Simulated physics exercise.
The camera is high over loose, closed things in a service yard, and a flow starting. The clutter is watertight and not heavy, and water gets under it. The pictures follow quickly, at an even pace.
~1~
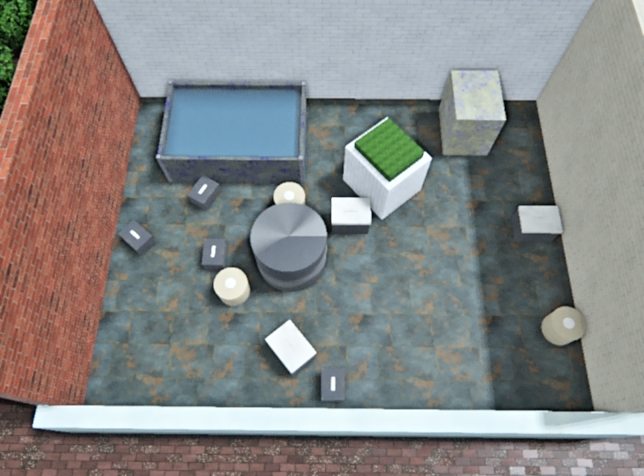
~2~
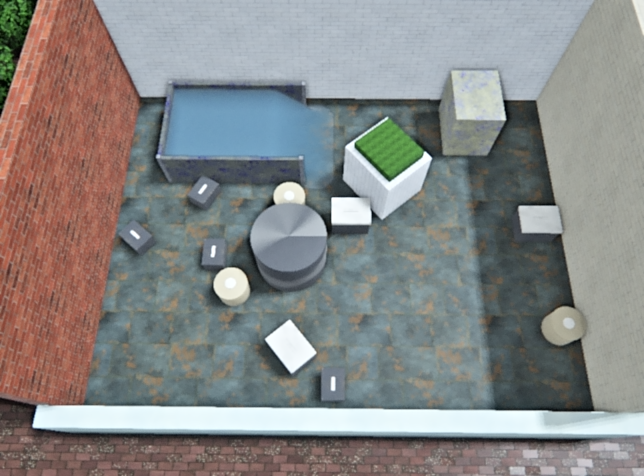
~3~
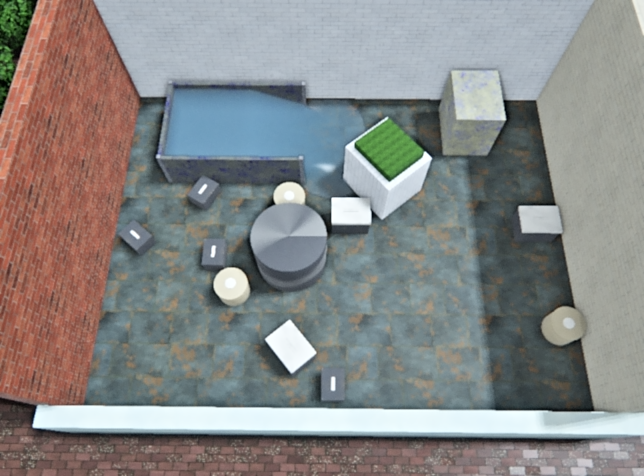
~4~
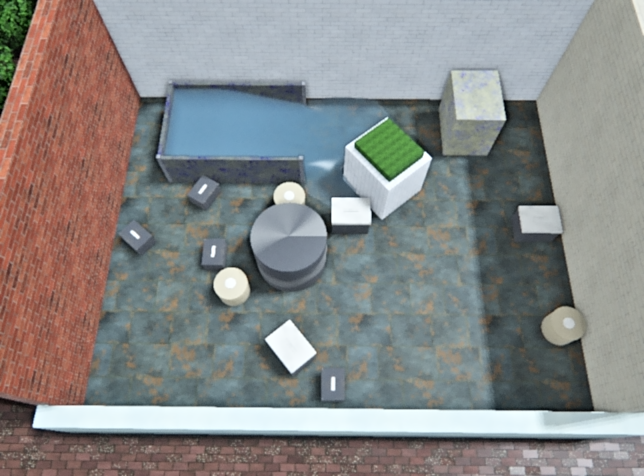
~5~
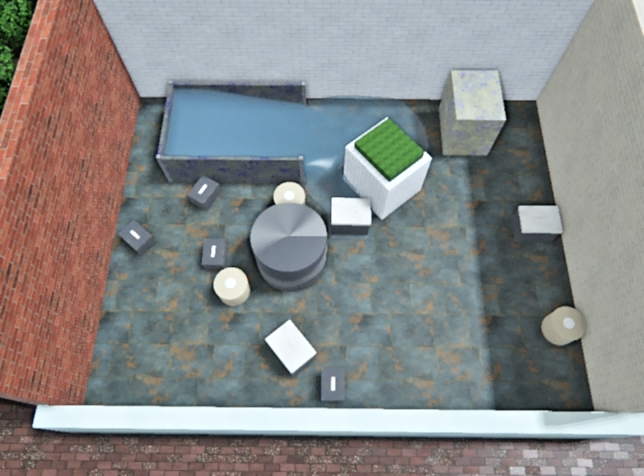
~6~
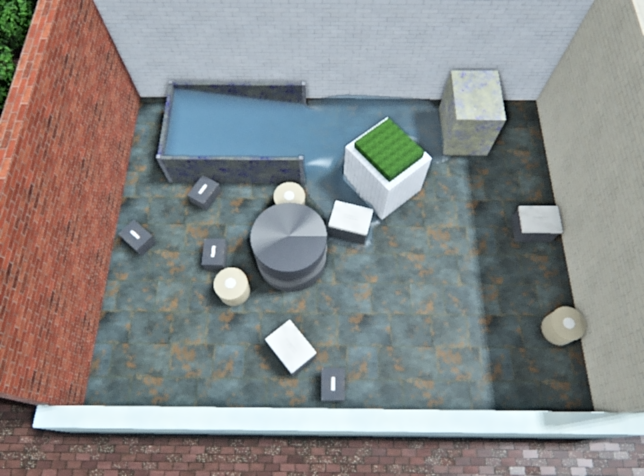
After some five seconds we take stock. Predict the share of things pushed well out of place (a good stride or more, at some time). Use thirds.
It is one to two thirds.
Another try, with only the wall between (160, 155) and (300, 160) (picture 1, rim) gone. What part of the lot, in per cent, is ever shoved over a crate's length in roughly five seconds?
Close to 80 %.
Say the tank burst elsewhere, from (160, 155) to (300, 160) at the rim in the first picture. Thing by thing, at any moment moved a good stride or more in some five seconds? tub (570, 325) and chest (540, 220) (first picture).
One after the other: Never so far, never so far.
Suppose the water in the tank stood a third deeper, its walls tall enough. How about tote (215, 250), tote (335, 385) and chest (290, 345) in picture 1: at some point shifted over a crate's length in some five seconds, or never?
In that order: Short of that, pushed that far, under that.
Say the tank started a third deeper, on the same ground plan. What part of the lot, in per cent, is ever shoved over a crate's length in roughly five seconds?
I make it 40 per cent.
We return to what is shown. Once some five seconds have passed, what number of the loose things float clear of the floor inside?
The number is 3.
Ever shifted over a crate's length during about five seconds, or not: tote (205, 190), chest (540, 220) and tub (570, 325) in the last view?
In turn: Not that far, moved that far, that far or more.
A moment on, 0 of 10 are well off their spots; 0 afloat.
Next, 1 of 10 are well off their spots; 0 afloat.
Later, 2 of 10 are well off their spots; 3 afloat.
In the end, 4 of 10 are well off their spots, and 4 have been at some point; 3 afloat.
